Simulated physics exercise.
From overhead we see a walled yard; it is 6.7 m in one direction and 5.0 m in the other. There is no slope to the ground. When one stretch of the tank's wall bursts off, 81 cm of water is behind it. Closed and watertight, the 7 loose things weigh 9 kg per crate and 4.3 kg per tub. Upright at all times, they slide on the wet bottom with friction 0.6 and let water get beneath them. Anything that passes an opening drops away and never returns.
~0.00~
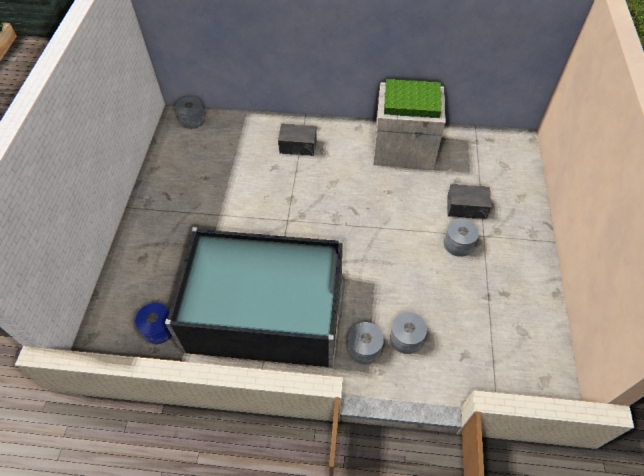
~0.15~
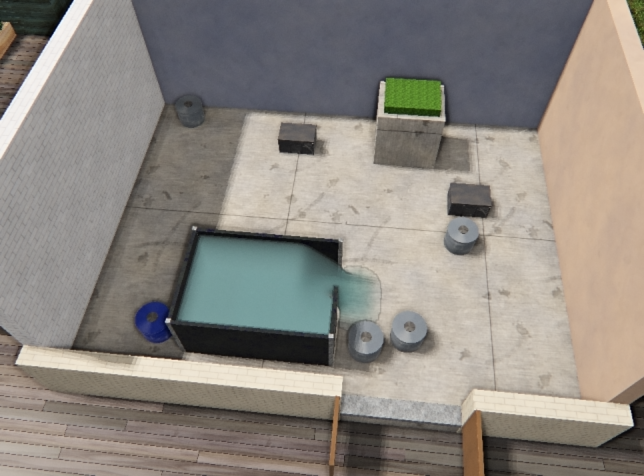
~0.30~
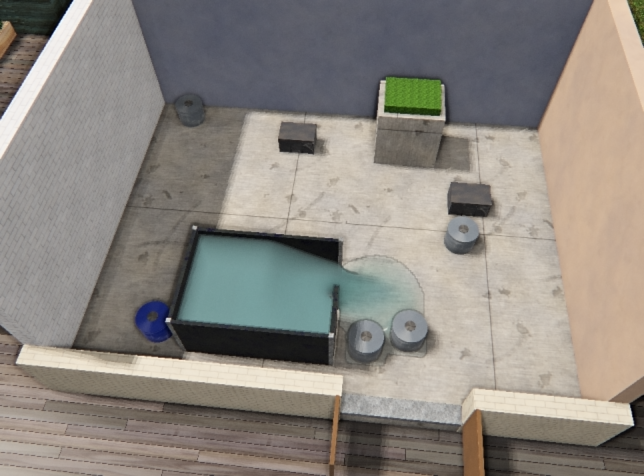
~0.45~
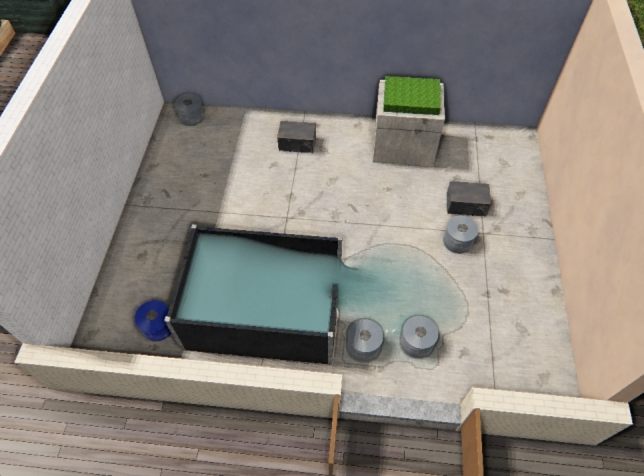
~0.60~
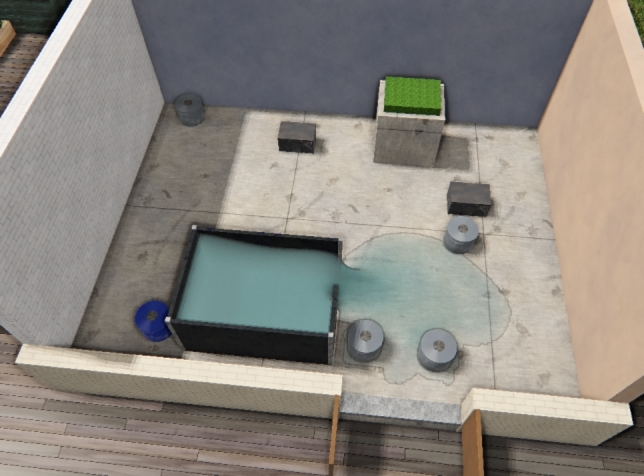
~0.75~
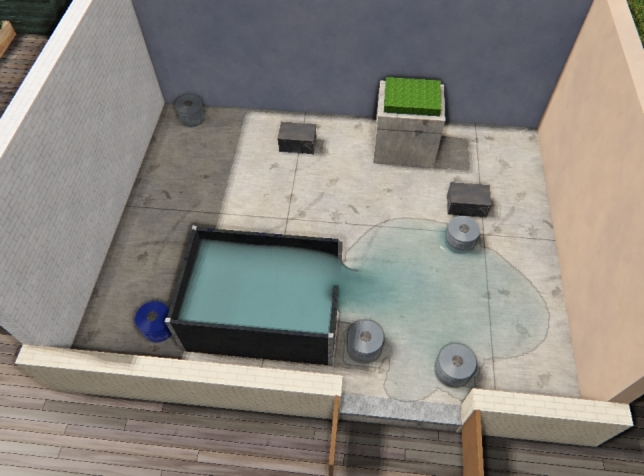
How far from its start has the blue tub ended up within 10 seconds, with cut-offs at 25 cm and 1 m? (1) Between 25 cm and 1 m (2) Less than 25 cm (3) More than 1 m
2, less than 25 cm.
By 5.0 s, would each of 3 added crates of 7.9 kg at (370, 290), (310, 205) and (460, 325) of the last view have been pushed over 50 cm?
Order as asked - farther, not as far, farther.
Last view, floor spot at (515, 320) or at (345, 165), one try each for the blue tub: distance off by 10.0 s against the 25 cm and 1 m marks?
Swept far; nearly still.
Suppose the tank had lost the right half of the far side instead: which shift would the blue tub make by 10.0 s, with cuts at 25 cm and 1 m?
So, for the blue tub: It shifts a small amount.
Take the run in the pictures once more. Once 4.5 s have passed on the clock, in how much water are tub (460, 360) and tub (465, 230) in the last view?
First about 14 cm, second about 18 cm.
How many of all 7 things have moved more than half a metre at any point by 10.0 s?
The number is 4.
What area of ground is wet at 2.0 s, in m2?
Roughly 16 m2 of it is wet.
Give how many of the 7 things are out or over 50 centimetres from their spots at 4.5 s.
Tally at that time: 3.
After 2.0 s the blue tub is near (152, 317), 0.0 m from its start, aground; 0 of 7 are out; 2 afloat.
After 4.5 s the blue tub is near (152, 317), 0.0 m from its start, aground; 0 of 7 are out; 3 afloat.
After 7.0 s the blue tub is near (152, 317), 0.0 m from its start, aground; 0 of 7 are out; 4 afloat.
After 10.0 s the blue tub is near (152, 317), 0.0 m from its start, aground; 0 of 7 are out; 4 afloat.
